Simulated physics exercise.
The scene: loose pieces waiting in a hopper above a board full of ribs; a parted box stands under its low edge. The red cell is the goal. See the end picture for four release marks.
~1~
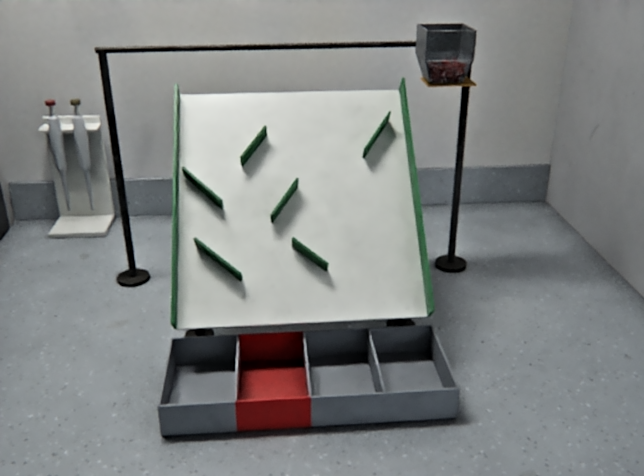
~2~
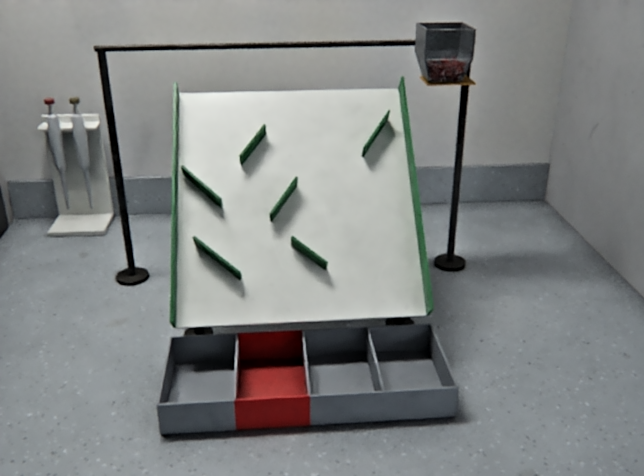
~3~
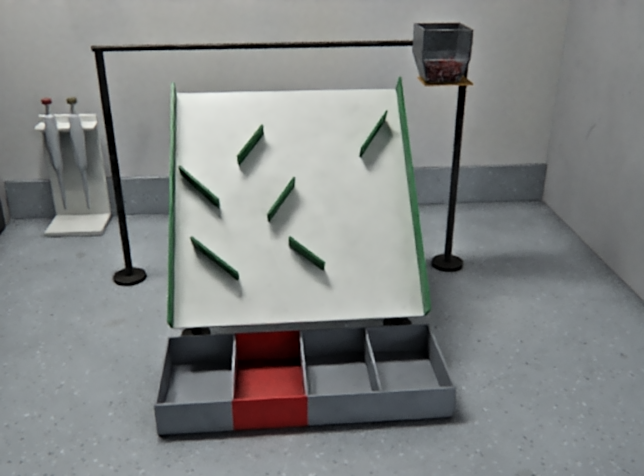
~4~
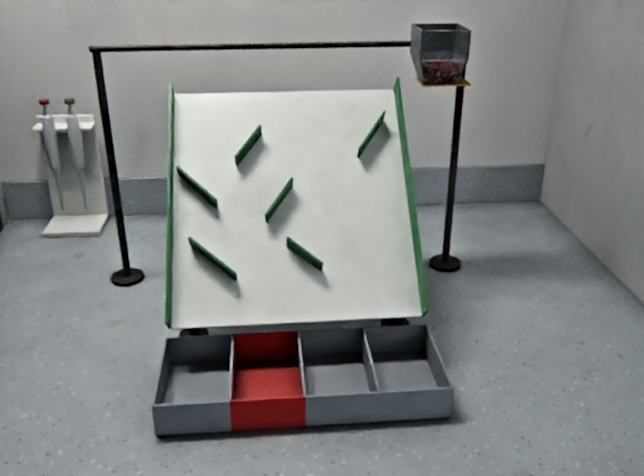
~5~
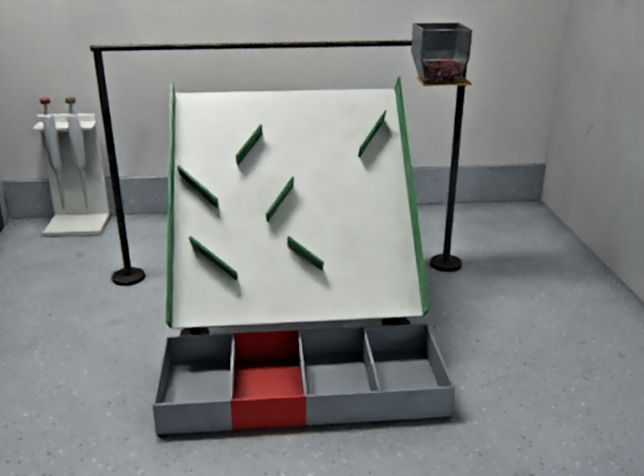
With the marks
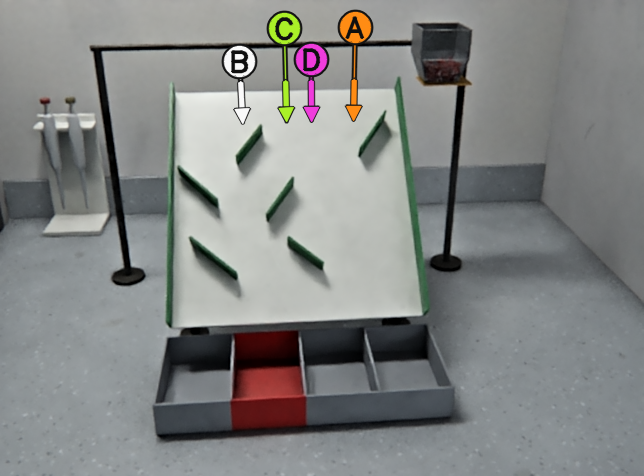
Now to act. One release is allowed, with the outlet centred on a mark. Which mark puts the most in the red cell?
It is B.
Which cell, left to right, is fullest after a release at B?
The second from the left.
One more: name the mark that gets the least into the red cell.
That would be A.
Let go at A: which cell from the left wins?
It is the third one.
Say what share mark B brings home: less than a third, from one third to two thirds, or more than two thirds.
Mark B gives more than two thirds.
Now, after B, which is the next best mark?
Here it is mark C.
On the marked copy, mark A meets the board at (353, 115); mark B meets the board at (242, 118); mark C meets the board at (286, 116); mark D meets the board at (311, 116).
With A, not one piece in the red cell, every piece in other cells.
With B, almost all in the red cell, just a few in other cells.
With C, roughly a third in the red cell, roughly half in other cells, about a tenth held on the board.
With D, about a tenth in the red cell, the larger part in other cells, just a few outside the box.
